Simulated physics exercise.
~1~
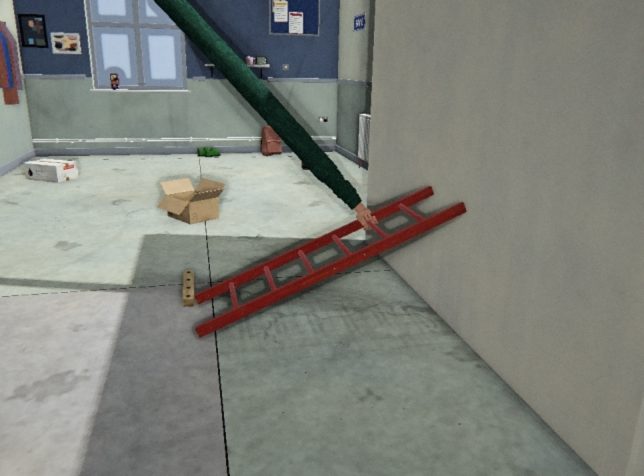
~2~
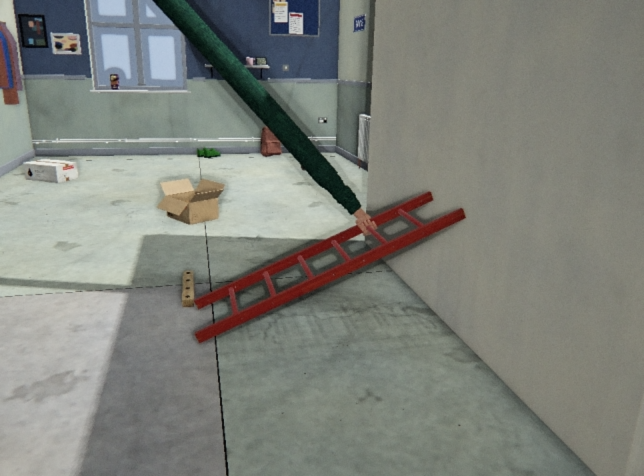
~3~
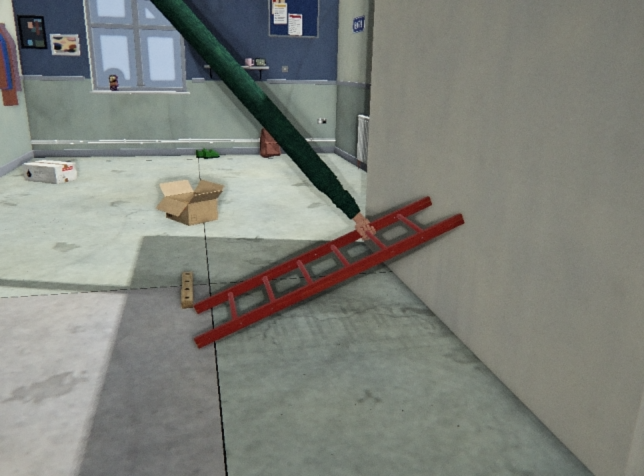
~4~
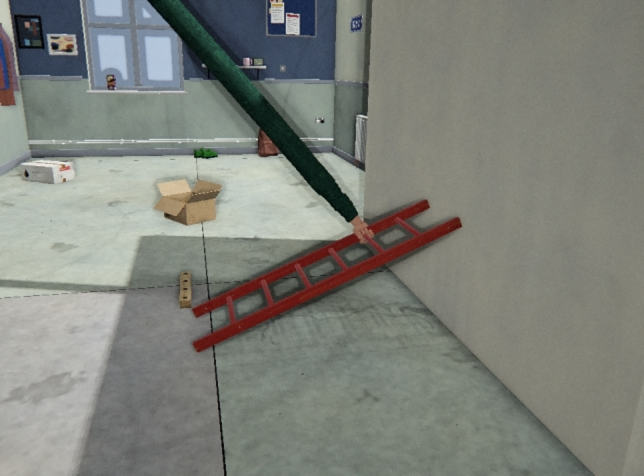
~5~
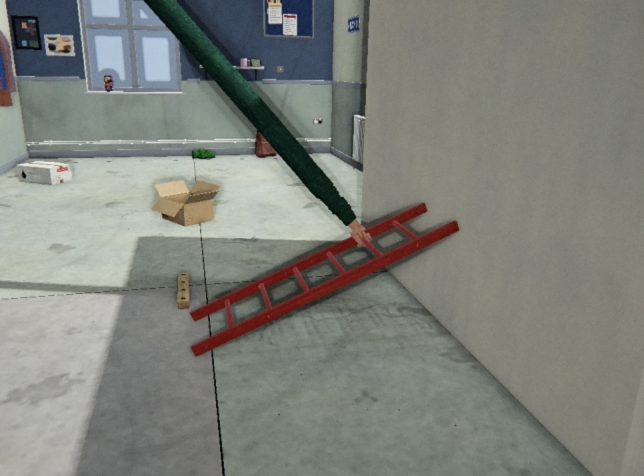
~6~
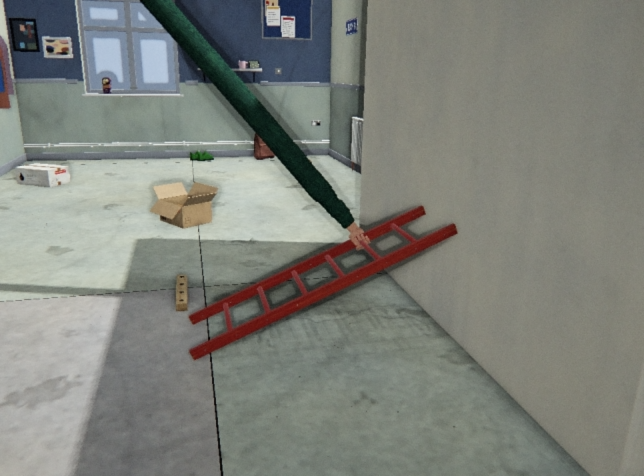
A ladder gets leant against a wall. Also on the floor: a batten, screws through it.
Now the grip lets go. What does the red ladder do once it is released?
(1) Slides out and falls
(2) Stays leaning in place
(1) Slides out and falls.
Then, 0.20 s after the last picture, red ladder tipped 6° from how it was near (313, 289).
Then, 0.28 s after the last picture, red ladder tipped 15° from how it was near (309, 307).
Then, 0.34 s after the last picture, red ladder tipped 23° from how it was near (307, 326).
At rest, the red ladder slides out and falls, near (307, 325).
